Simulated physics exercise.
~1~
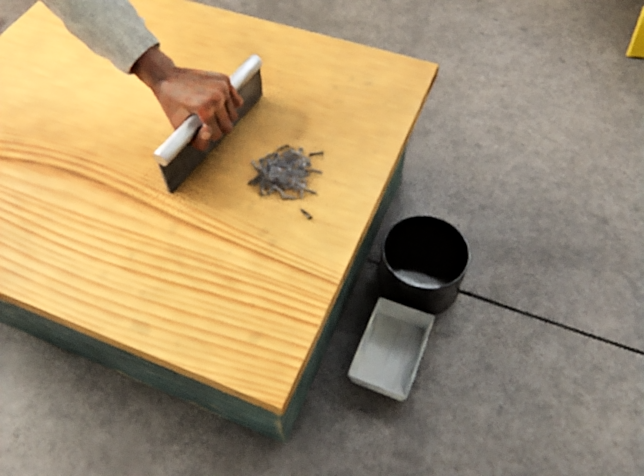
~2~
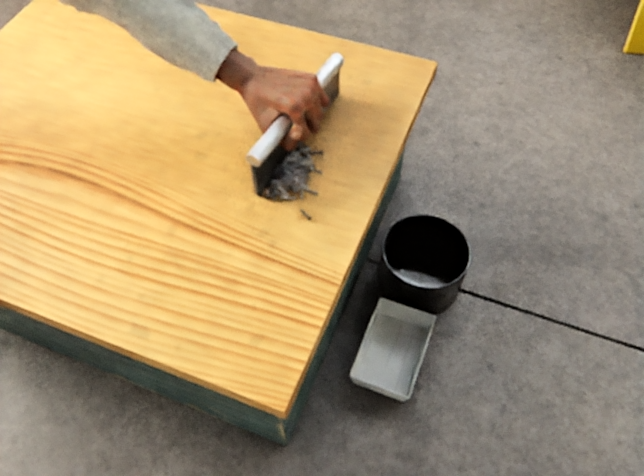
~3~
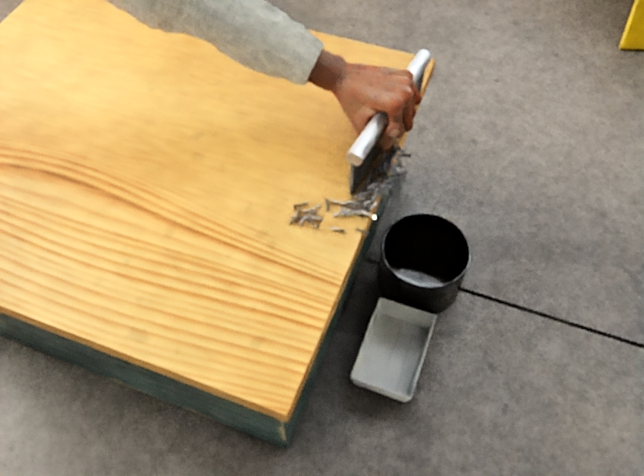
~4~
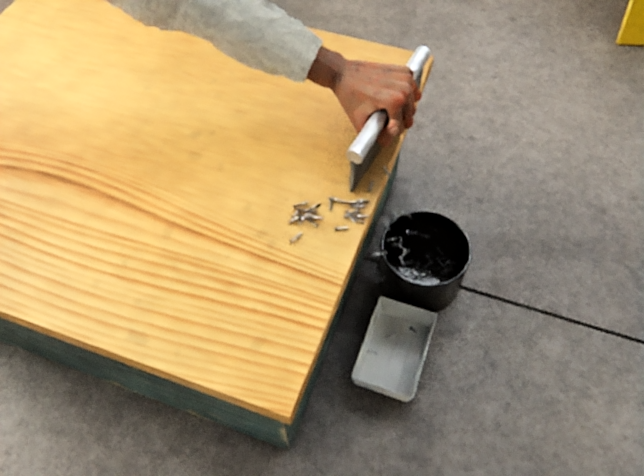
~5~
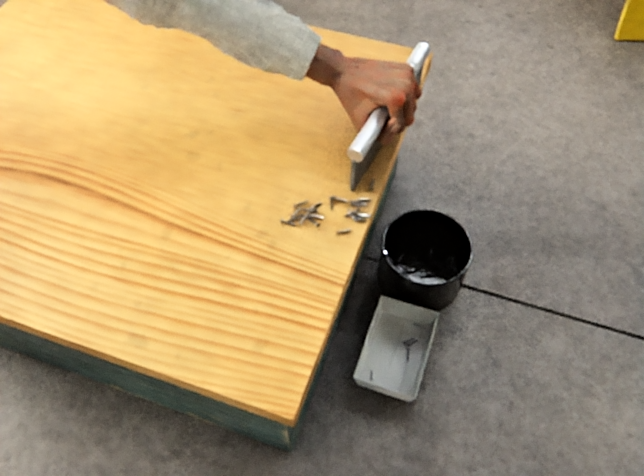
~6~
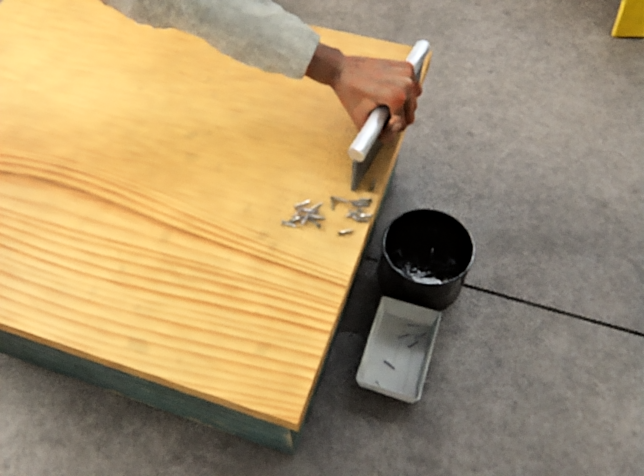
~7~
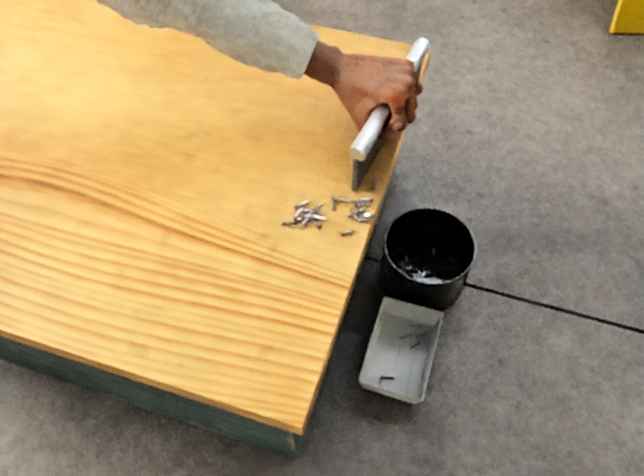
On a wooden tabletop above a grey floor, a hand in a grey sleeve grips a scraper beside a small heap of dark screws, with a black pot and a white tin standing below the right edge. The hand pushes the scraper rightward into the heap and sweeps it toward the edge. The screws spread out, and many spill over the side as the scraper stops there. Most drop into the black pot, while a few land in the white tin. The hand stays still at the edge, leaving a scattering of screws on the wood.
